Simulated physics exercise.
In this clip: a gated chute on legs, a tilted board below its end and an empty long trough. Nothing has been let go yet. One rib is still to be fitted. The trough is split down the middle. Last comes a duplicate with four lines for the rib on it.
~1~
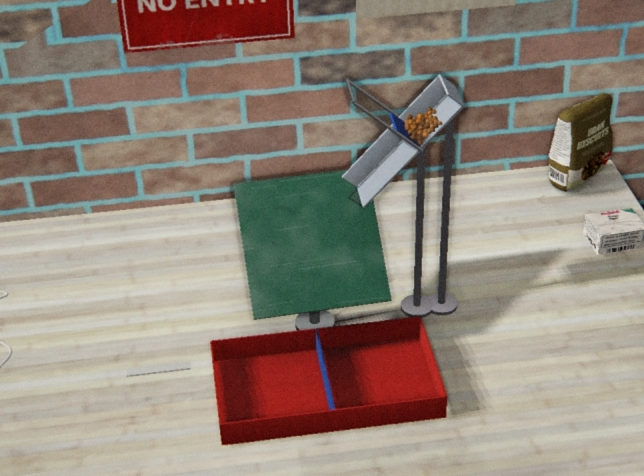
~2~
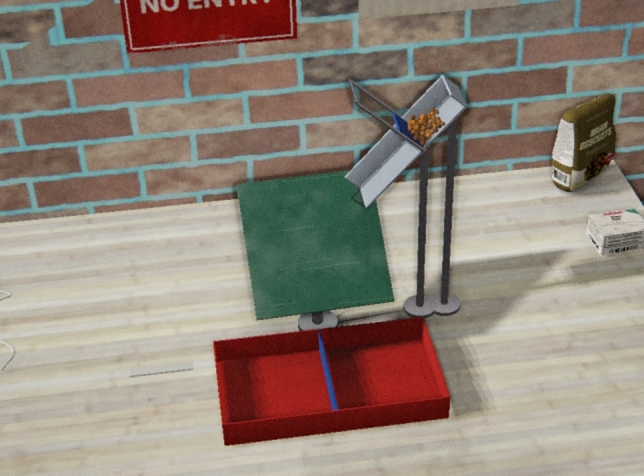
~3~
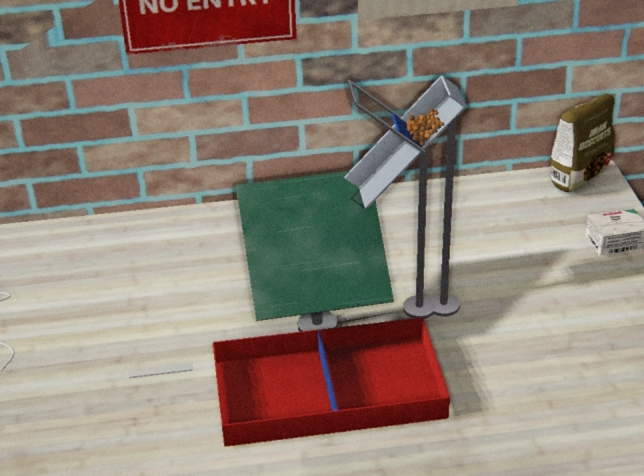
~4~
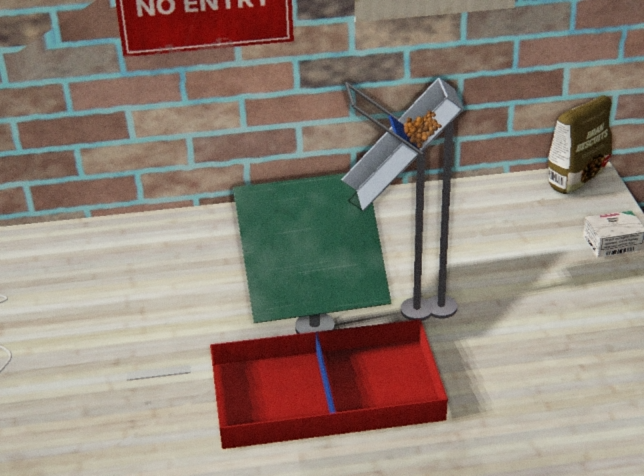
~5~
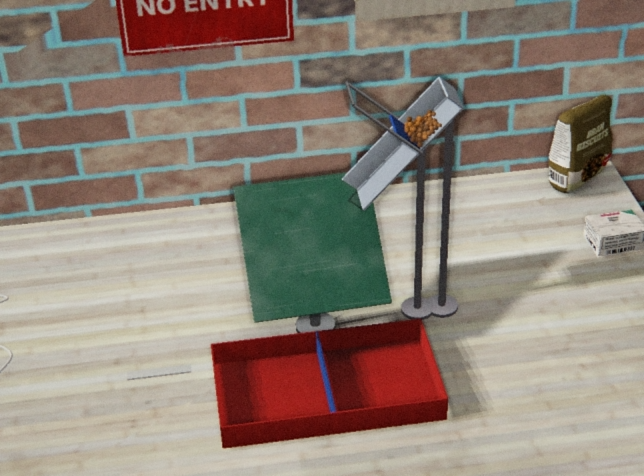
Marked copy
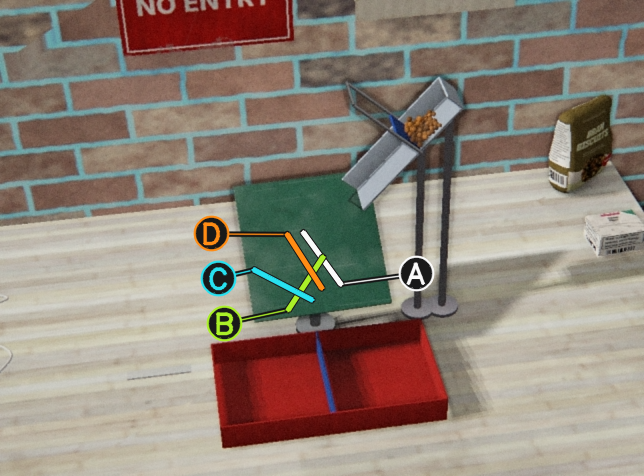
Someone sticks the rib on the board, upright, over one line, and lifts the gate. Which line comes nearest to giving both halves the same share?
Go for B.
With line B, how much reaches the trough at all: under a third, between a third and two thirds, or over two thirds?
Line B gives over two thirds.
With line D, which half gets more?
The right half.
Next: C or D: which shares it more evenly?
C it is.
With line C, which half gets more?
The right half.
On the marked copy, line A from (303, 232) to (340, 284); line B from (322, 257) to (288, 309); line C from (254, 269) to (311, 299); line D from (287, 234) to (321, 288).
With A, of what is caught, about a tenth in the left half, almost all in the right.
With B, of what is caught, roughly two thirds in the left half, roughly a third in the right.
With C, of what is caught, roughly a quarter in the left half, the larger part in the right.
With D, of what is caught, just a few in the left half, almost all in the right.
